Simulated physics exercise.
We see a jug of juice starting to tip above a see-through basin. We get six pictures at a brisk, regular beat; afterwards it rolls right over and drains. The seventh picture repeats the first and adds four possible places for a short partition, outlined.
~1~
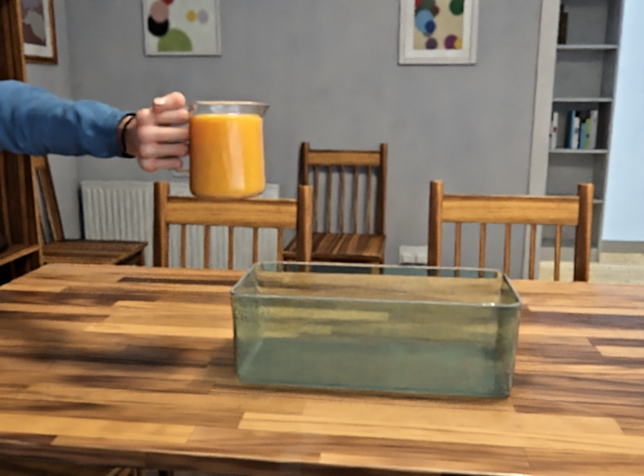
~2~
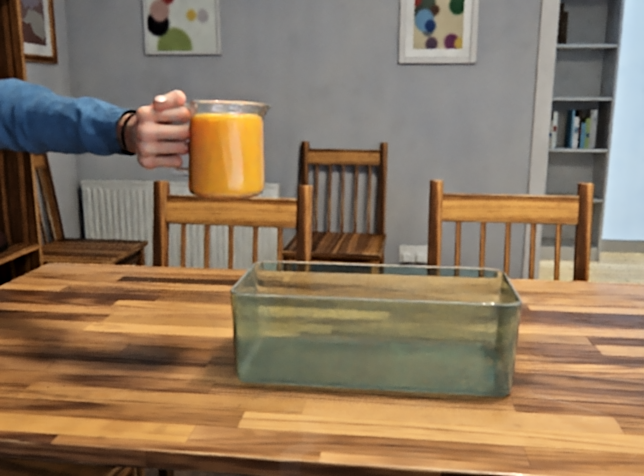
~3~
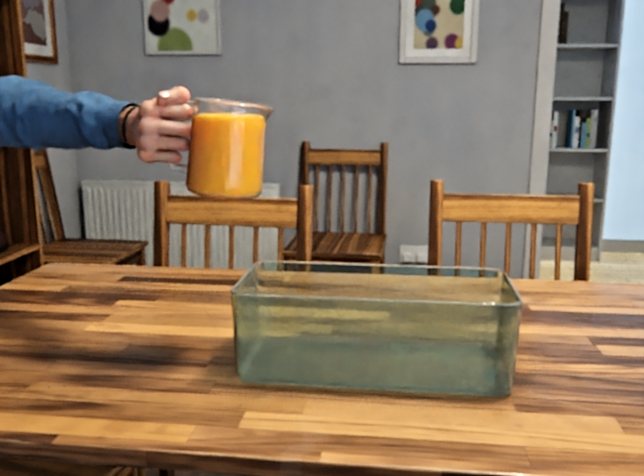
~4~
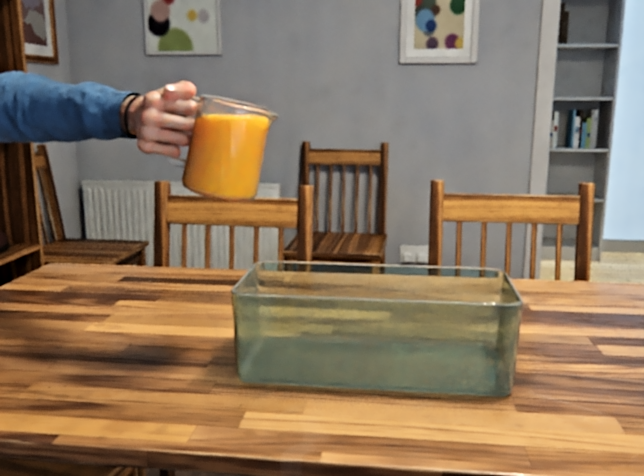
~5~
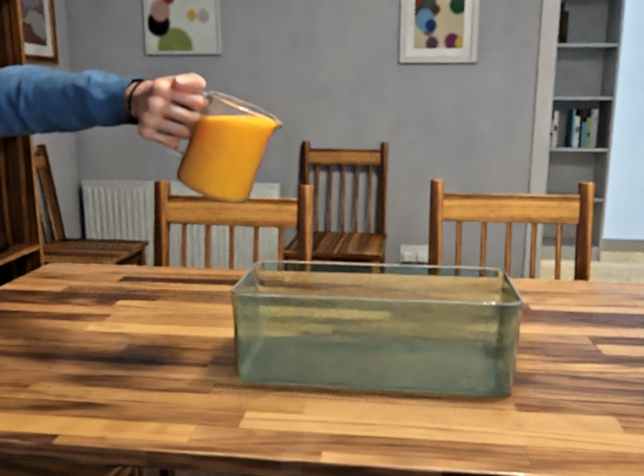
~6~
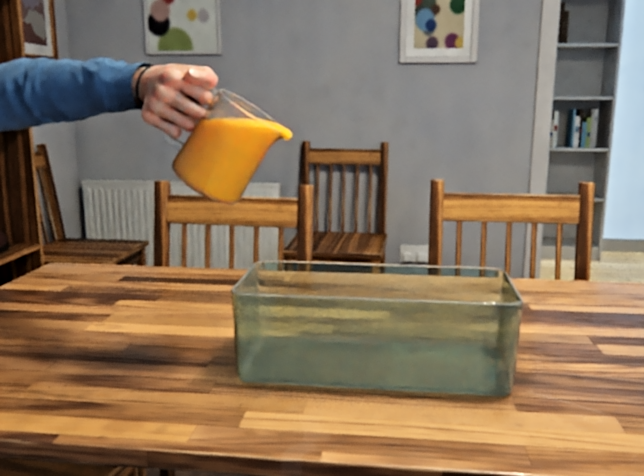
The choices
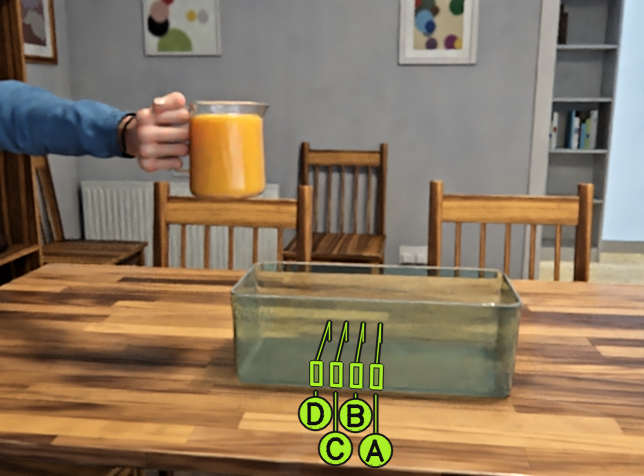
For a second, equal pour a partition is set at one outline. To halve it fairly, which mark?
It is C.
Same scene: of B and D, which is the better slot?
Slot D.
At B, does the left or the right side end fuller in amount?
The left side.
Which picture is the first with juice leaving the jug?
Picture 6.
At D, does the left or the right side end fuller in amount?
The right side.
On the marked copy, A at (375, 394); B at (355, 393); C at (335, 392); D at (315, 391).
If A is chosen, about 83 % ends left of the wall and 13 % right of it; 3 % is lost outside.
If B is chosen, about 79 % ends left of the wall and 16 % right of it; 5 % is lost outside.
If C is chosen, about 48 % ends left of the wall and 49 % right of it; 3 % is lost outside.
If D is chosen, about 26 % ends left of the wall and 73 % right of it.
